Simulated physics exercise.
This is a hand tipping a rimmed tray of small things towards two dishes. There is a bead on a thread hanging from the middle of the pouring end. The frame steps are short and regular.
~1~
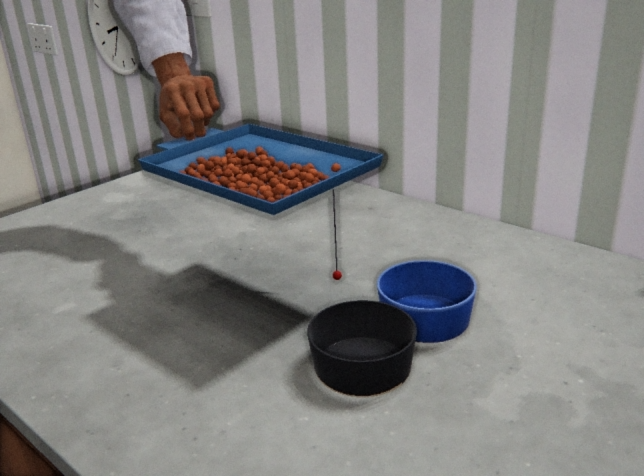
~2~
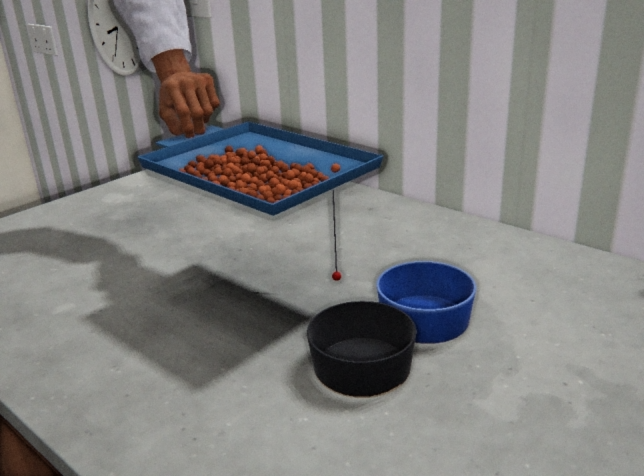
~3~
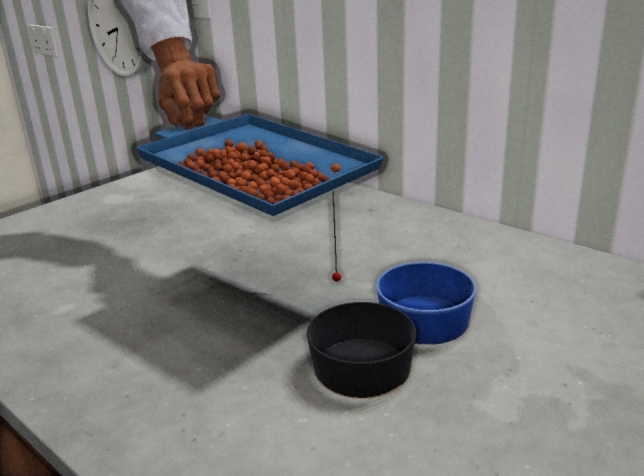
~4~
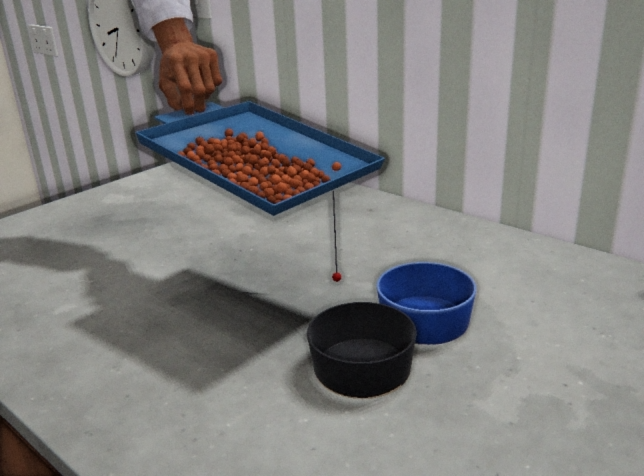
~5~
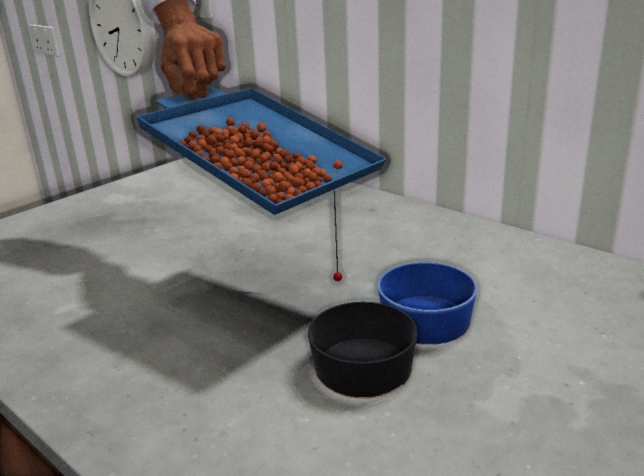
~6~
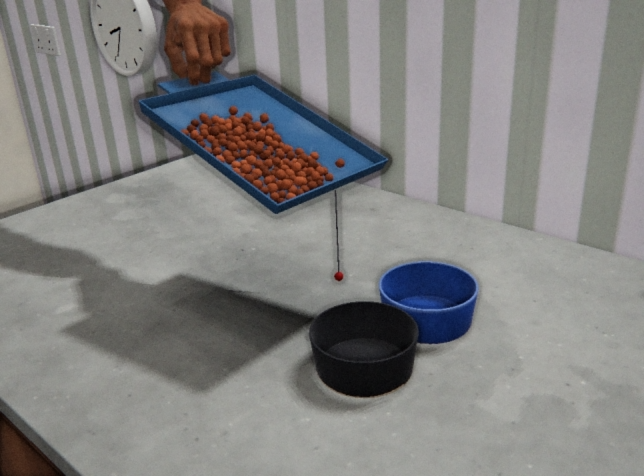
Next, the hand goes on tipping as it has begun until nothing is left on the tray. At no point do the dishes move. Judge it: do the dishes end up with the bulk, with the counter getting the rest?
Yes, the dishes get the bulk.
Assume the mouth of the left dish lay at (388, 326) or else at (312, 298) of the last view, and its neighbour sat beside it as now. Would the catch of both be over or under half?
The first place gets the greater share, the second a lesser share.
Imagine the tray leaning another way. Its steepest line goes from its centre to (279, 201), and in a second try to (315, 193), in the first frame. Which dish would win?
First the dish on the left, then left.
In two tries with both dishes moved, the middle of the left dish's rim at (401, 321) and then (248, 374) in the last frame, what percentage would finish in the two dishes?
In order: 60 percent and 40 percent.
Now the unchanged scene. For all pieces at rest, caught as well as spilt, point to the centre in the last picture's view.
It settles centred around (379, 354).
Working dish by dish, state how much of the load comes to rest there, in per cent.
60 per cent goes to the left dish and 30 per cent to the right dish.
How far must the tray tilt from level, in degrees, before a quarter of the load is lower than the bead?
Roughly 115 degrees.
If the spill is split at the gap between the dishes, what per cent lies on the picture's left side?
Some 70 %.
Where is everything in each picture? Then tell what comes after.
The first frame shows corners of the pouring end at (273, 202) and (380, 155), level; middle of the load at (258, 176), clay pellets; left dish at (405, 365); right dish at (467, 314); bead on its thread at (337, 275).
The second frame shows corners of the pouring end at (272, 203) and (380, 156), level; middle of the load at (258, 175).
The third frame shows corners of the pouring end at (273, 203) and (380, 157), tipped barely, level across its low end; middle of the load at (258, 172).
The fourth frame shows corners of the pouring end at (274, 203) and (381, 158), tipped a little, level across its low end; middle of the load at (259, 167).
The fifth frame shows corners of the pouring end at (276, 203) and (383, 158), tipped a little, level across its low end; middle of the load at (260, 161).
The sixth frame shows corners of the pouring end at (278, 203) and (385, 159), tipped clearly, level across its low end; middle of the load at (263, 155); left dish at (407, 366); right dish at (469, 315).
Soon after the last picture, tray tipped steeply; nearly all on the tray; a stray few in the left dish; a small part in the air.
A little later, tray tipped past a quarter turn; most on the tray; a small part in the left dish; a stray few in the right dish; a stray few outside both; a stray few in the air.
Later still, tray tipped past a quarter turn; about two thirds in the left dish; about a quarter in the right dish; a small part outside both.
At rest, tray tipped past a quarter turn; about two thirds in the left dish; about a quarter in the right dish; a small part outside both.
